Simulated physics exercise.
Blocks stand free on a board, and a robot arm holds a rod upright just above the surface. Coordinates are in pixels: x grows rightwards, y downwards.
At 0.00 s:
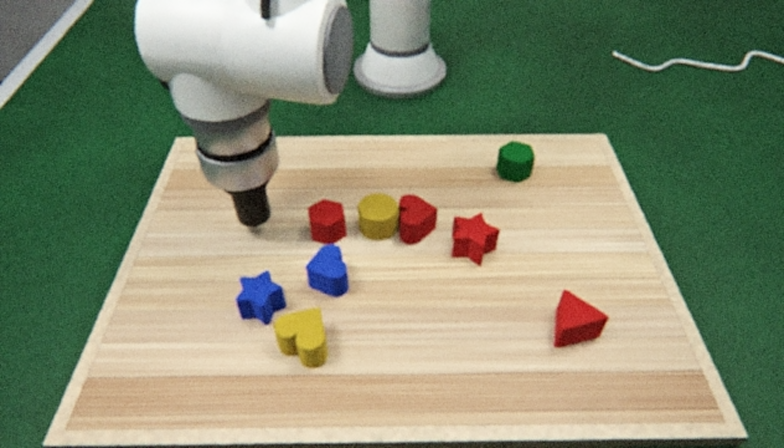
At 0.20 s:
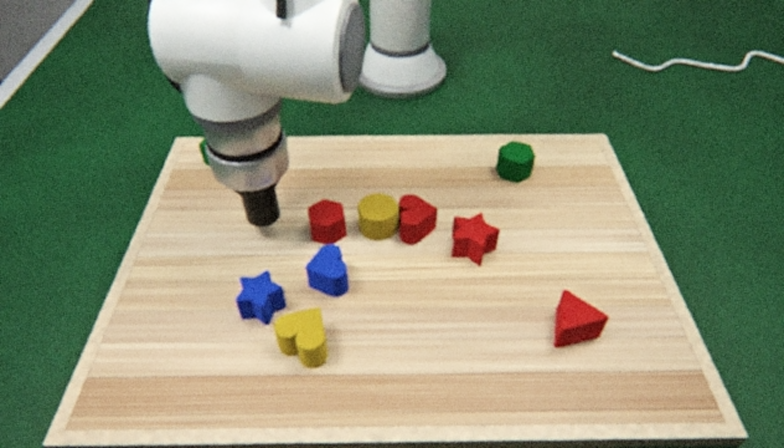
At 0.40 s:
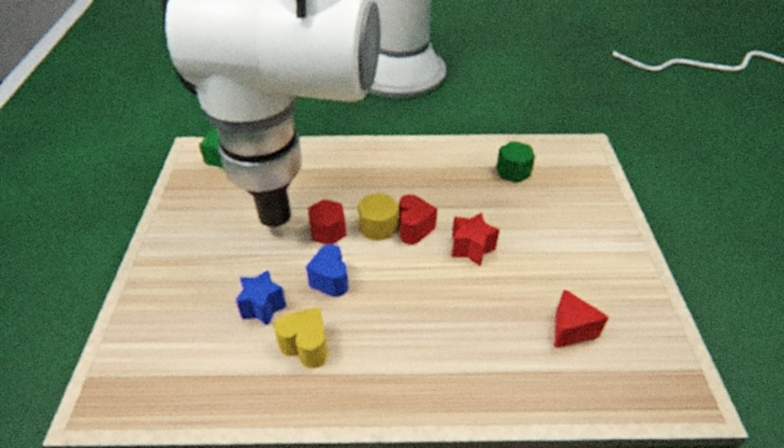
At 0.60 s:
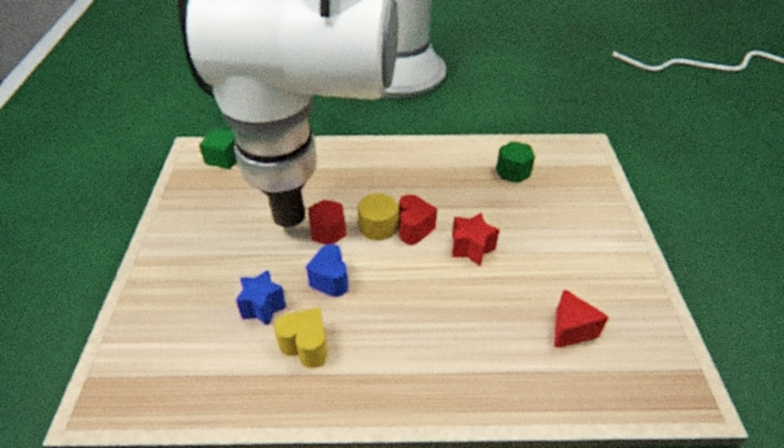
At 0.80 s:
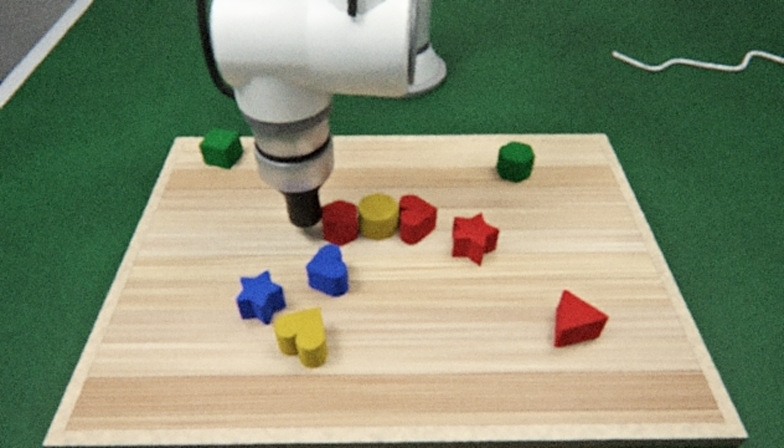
A robot arm moves right across a wooden board and nudges a red block slightly.
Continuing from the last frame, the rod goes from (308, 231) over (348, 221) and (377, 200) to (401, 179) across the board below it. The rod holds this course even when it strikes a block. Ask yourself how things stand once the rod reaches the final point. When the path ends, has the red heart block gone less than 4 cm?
No, I don't think so.
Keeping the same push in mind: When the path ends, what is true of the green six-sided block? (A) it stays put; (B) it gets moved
Answer: A.
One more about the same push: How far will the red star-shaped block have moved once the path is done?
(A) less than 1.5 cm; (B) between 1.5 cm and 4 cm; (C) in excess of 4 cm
B (between 1.5 cm and 4 cm)
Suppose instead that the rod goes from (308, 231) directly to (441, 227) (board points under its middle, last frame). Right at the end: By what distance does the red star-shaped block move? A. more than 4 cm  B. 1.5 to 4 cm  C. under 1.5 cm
Option B.
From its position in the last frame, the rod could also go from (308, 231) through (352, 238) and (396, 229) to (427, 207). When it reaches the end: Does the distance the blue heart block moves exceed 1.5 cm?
Going by the path, no.
The first path, step by step. One third of the way, rod (347, 206); red six-sided block (381, 203); yellow round block (418, 200); red heart block (452, 207), turned 20° clockwise; red star-shaped block (481, 230).
Two thirds of the way, rod (378, 185); red six-sided block (409, 185), turned 25° clockwise; yellow round block (445, 191); red heart block (473, 206), turned 40° clockwise; red star-shaped block (490, 234), turned 30° clockwise.
At the end, rod (401, 165); red six-sided block (428, 172), turned 50° clockwise; yellow round block (459, 186); red heart block (479, 206), turned 60° clockwise; red star-shaped block (491, 235), turned 30° clockwise; green six-sided block unmoved.
